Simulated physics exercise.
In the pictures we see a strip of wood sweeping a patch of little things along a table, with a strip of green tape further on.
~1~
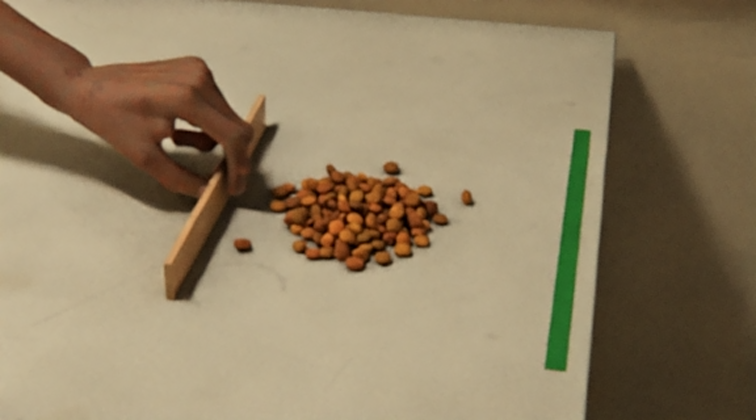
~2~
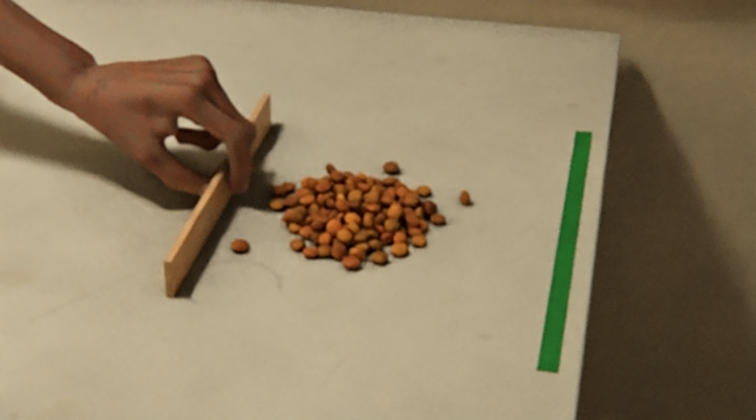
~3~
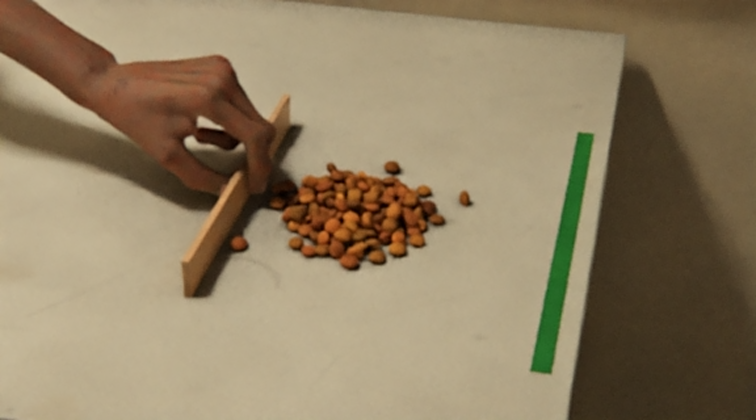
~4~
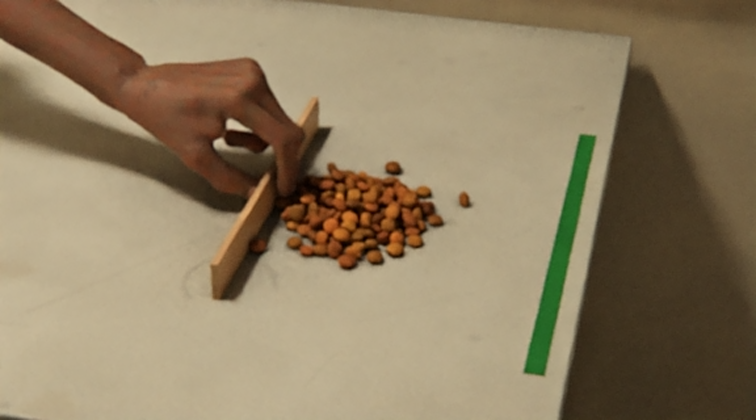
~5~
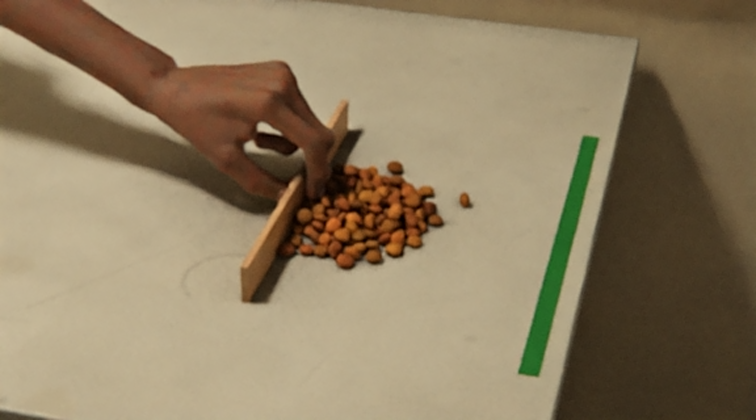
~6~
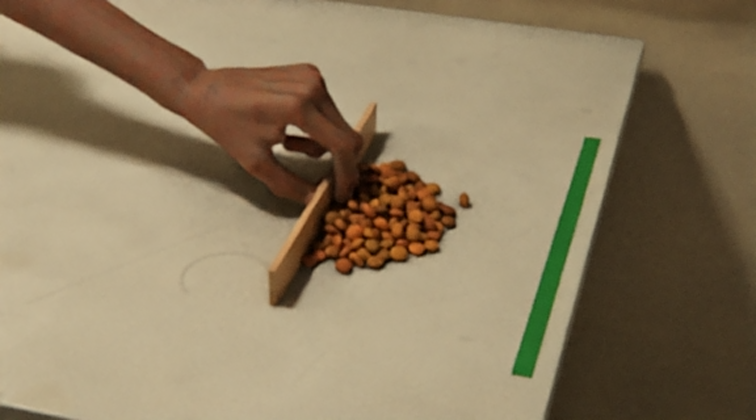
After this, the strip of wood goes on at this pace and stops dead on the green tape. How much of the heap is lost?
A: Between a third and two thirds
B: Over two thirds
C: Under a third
Over two thirds.
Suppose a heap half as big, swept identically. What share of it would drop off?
It would be roughly 80 percent.
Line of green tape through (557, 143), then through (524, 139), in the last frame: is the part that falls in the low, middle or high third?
Try 1 - one to two thirds; try 2 - less than a third.
Soon after the last picture, strip of wood still moving, near (454, 197); heap all on the table, its front near (561, 239).
A little later, strip of wood stopped at the green tape; heap most over the edge.
At rest, strip of wood stopped at the green tape; heap most over the edge.
